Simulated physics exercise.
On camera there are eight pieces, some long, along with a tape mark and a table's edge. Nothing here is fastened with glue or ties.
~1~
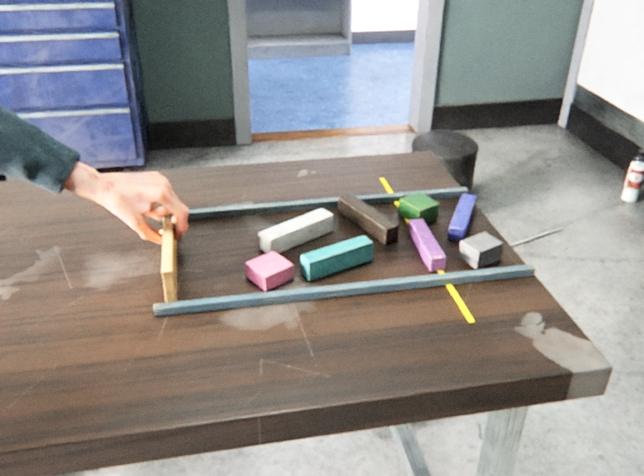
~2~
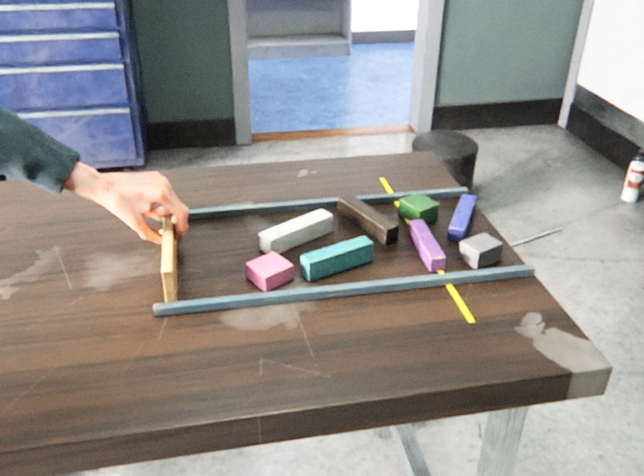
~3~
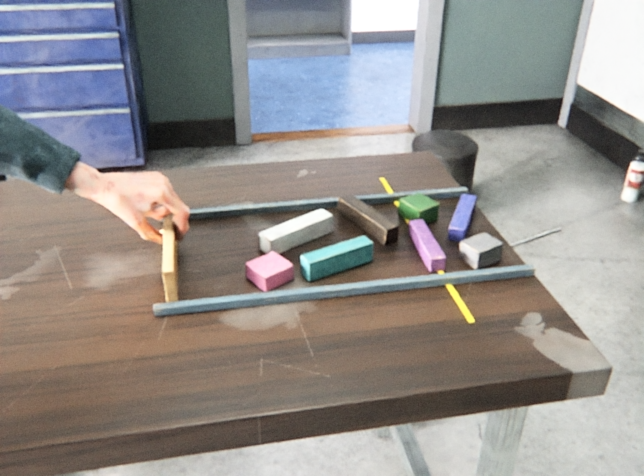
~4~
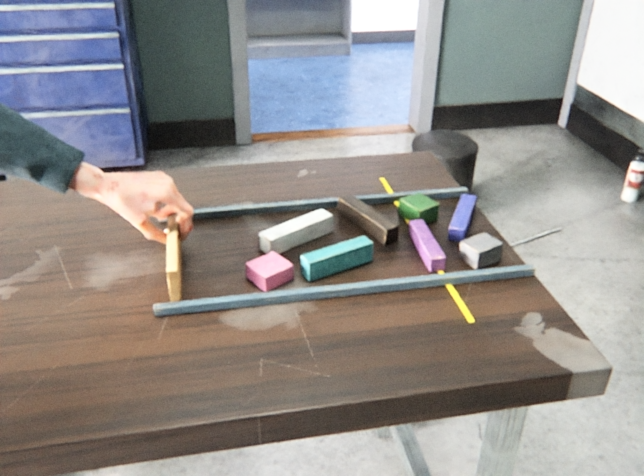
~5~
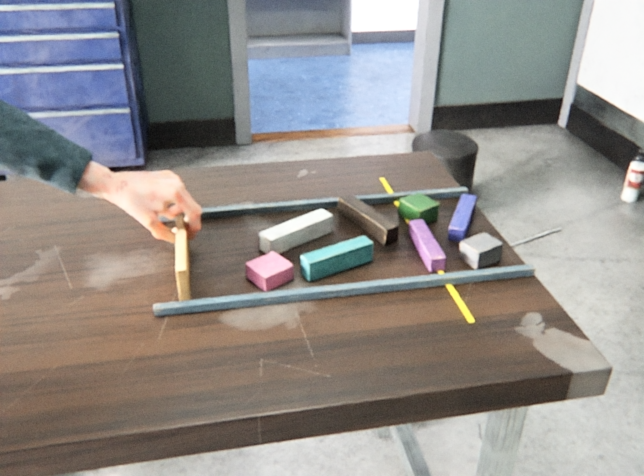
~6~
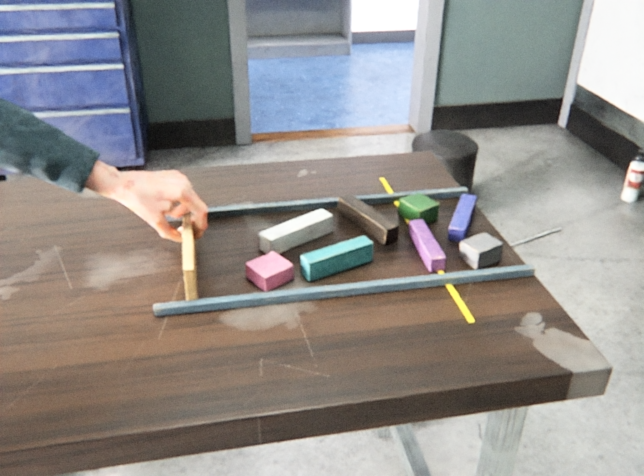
A hand sliding an upright wooden board slightly rightward between two rails on a table, the scattered coloured blocks staying still.
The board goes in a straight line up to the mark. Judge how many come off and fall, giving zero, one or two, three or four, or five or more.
Number falling: Zero.
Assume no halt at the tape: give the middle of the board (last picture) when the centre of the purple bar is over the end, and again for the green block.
I'd put it close to (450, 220), and close to (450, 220) for the other one.
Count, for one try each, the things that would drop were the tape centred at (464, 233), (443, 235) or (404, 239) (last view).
Counts per try: 5; 2; 0.
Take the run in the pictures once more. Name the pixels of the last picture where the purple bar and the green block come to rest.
They finish at roughly (477, 237) and (452, 207) respectively.
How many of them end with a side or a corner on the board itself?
The figure is 2.
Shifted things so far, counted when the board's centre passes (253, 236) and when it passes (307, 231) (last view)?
The count reaches 1 first and 4 second.
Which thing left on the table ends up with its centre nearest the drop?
Grey block.
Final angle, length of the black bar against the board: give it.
Some 0 degrees.
Early on, none off yet; blue bar at rest near (462, 217); grey block at rest near (481, 251); green block at rest near (419, 209).
Finally, the number that fall off is zero.
